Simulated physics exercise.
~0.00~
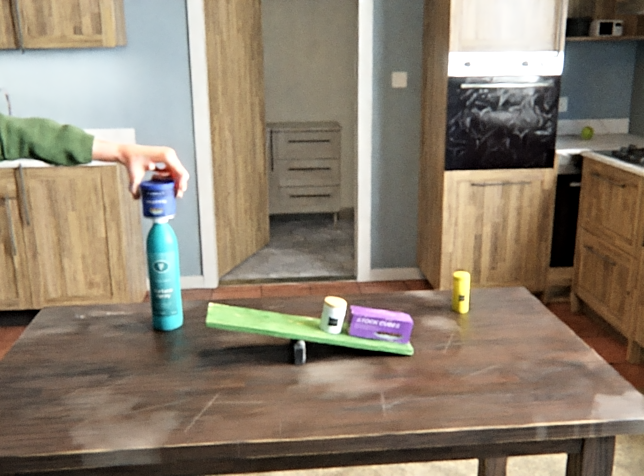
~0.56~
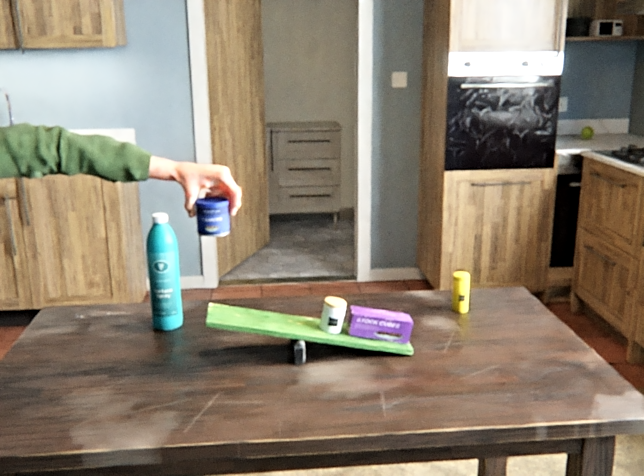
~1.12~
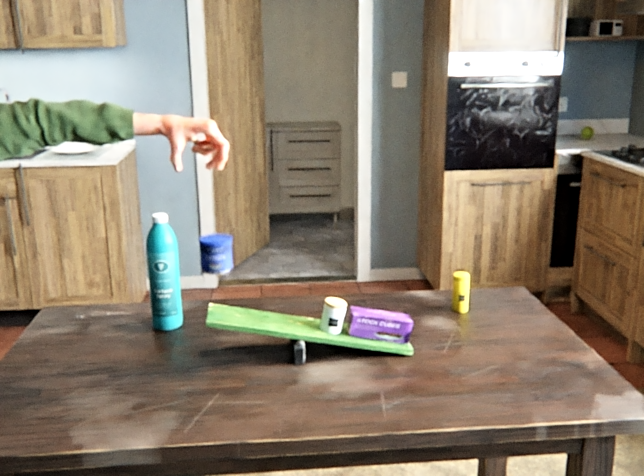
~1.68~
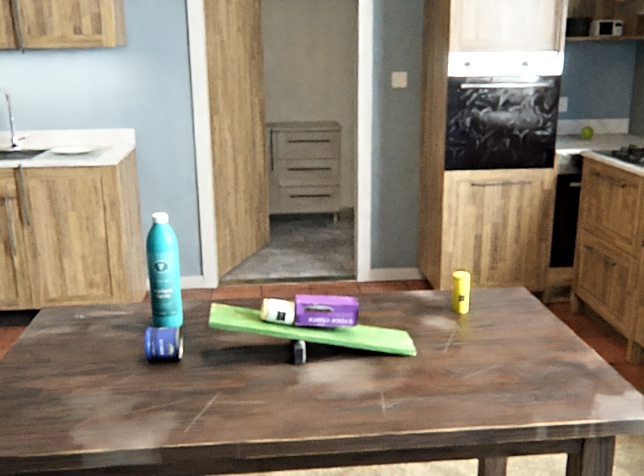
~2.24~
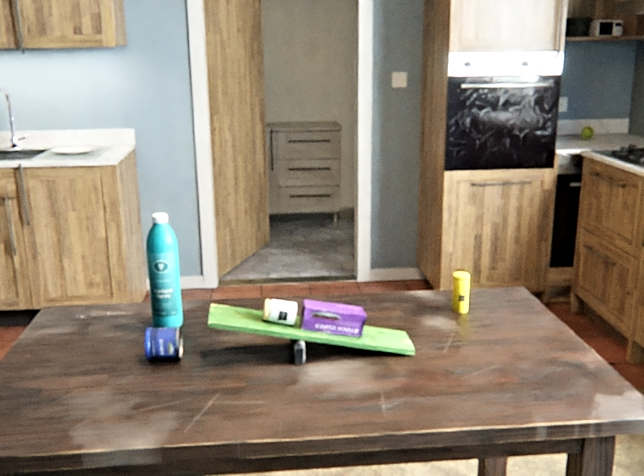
In a kitchen, a hand carried a blue tin over the raised left end of a tilted green plank and dropped it; the tin ended on its side by the turquoise bottle, while the white shaker and purple packet toppled leftward, still on the plank.
